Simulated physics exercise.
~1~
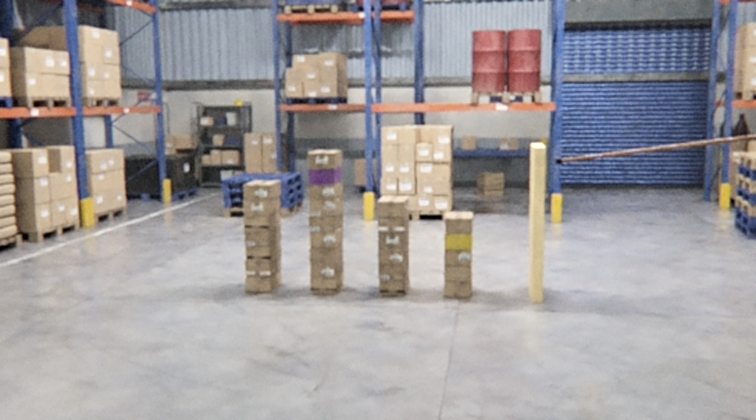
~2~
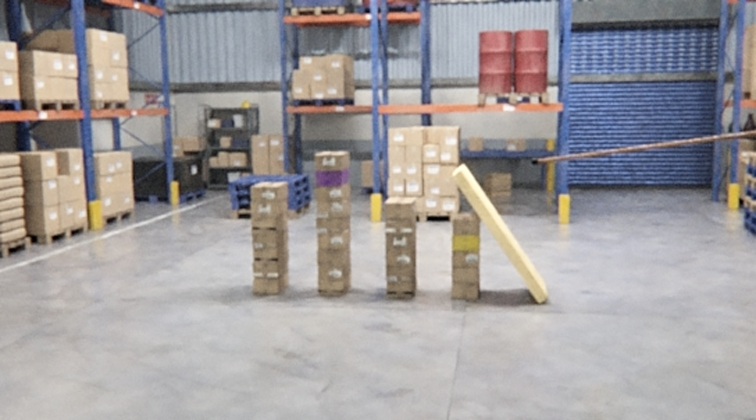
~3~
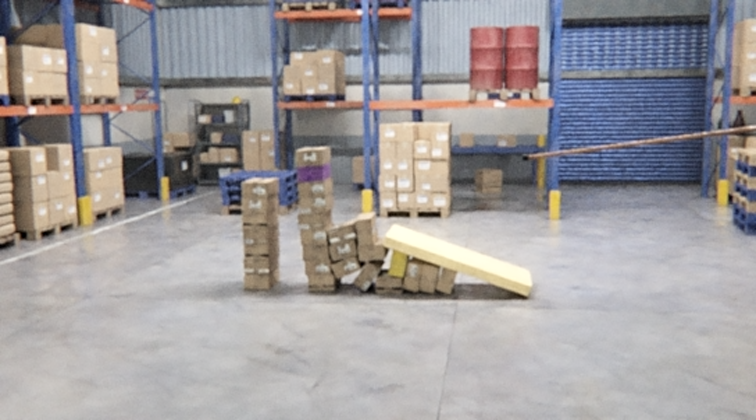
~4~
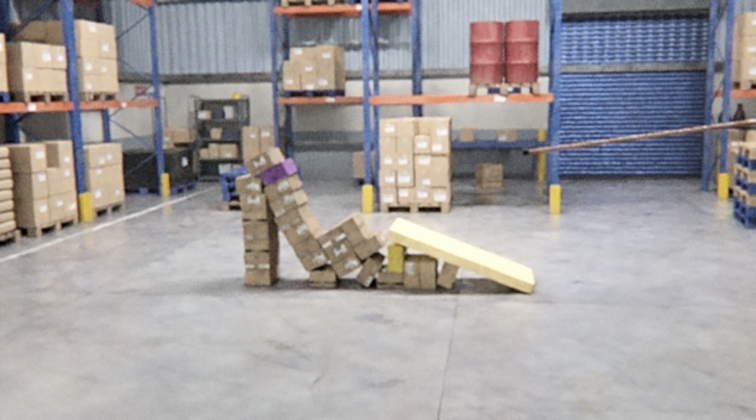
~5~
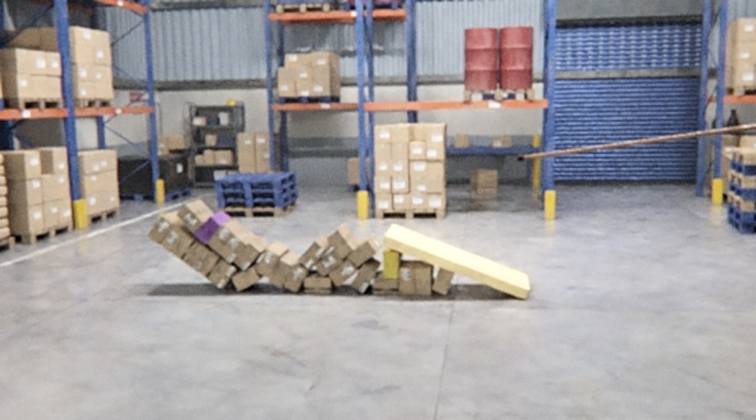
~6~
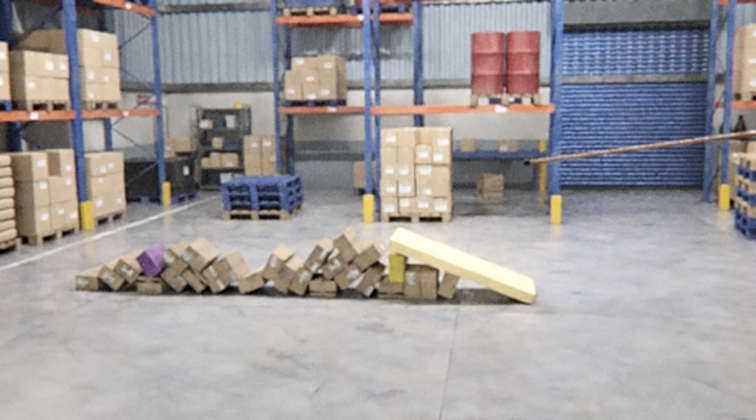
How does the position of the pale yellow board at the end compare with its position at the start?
The board stands upright at the start, but by the end it has toppled to the left and is down on its side, resting at a low slant against the fallen boxes.
